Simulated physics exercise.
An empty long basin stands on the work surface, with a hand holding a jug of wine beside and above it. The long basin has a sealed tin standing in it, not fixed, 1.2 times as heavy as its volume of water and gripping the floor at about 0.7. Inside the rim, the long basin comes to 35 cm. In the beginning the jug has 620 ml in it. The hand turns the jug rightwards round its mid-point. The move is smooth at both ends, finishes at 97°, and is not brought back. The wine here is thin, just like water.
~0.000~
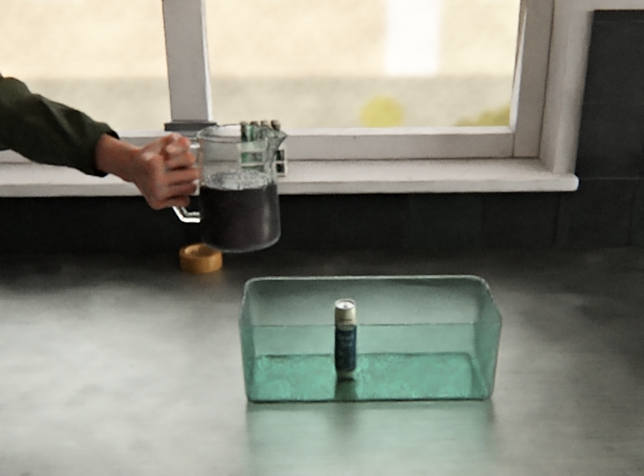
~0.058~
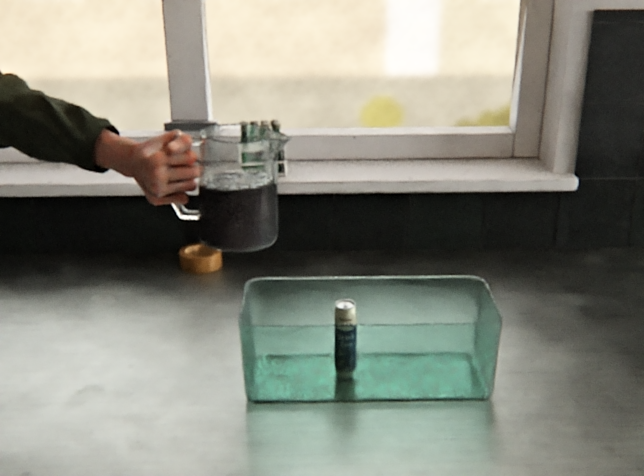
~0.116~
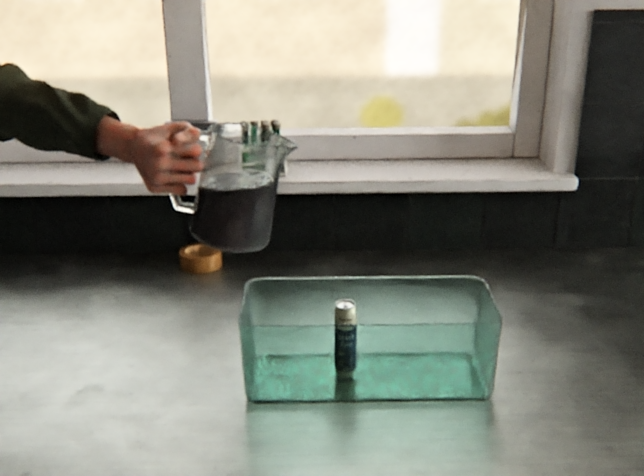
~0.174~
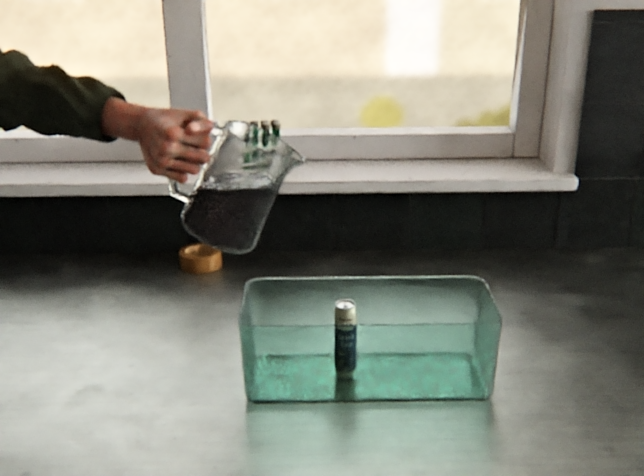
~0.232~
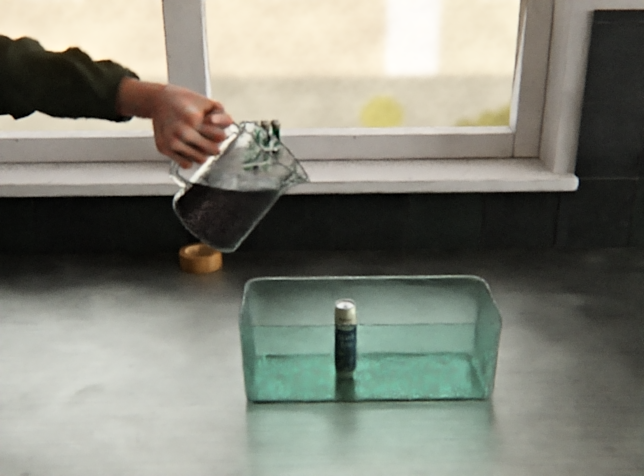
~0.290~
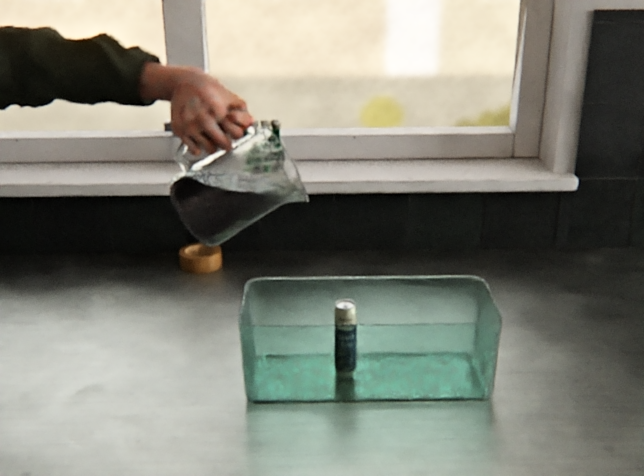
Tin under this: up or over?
It stays vertical.
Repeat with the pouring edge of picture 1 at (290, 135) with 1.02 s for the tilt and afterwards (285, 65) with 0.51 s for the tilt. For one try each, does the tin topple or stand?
In the first try it remains standing; in the second it remains standing.
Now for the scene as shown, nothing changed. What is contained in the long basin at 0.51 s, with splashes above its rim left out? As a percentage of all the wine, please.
Roughly 4 per cent.
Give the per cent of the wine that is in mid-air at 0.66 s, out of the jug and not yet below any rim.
Near 26 in a hundred.
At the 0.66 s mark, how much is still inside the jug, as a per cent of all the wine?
Around 38 in a hundred.
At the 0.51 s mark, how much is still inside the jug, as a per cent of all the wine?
Roughly 74 %.
Then, 0.51 s in, the tilt is 97° and 75 per cent is still to pour; the tin stands where it began.
Then, 0.66 s in, the tilt is 97° and 38 per cent is still to pour; the tin stands where it began.
Then, 0.83 s in, the tilt is 97° and 20 per cent is still to pour; the tin stands where it began.
Then, 1.01 s in, the tilt is 97° and 10 per cent is still to pour; the tin stands where it began.
Finally, the tin stands where it began.
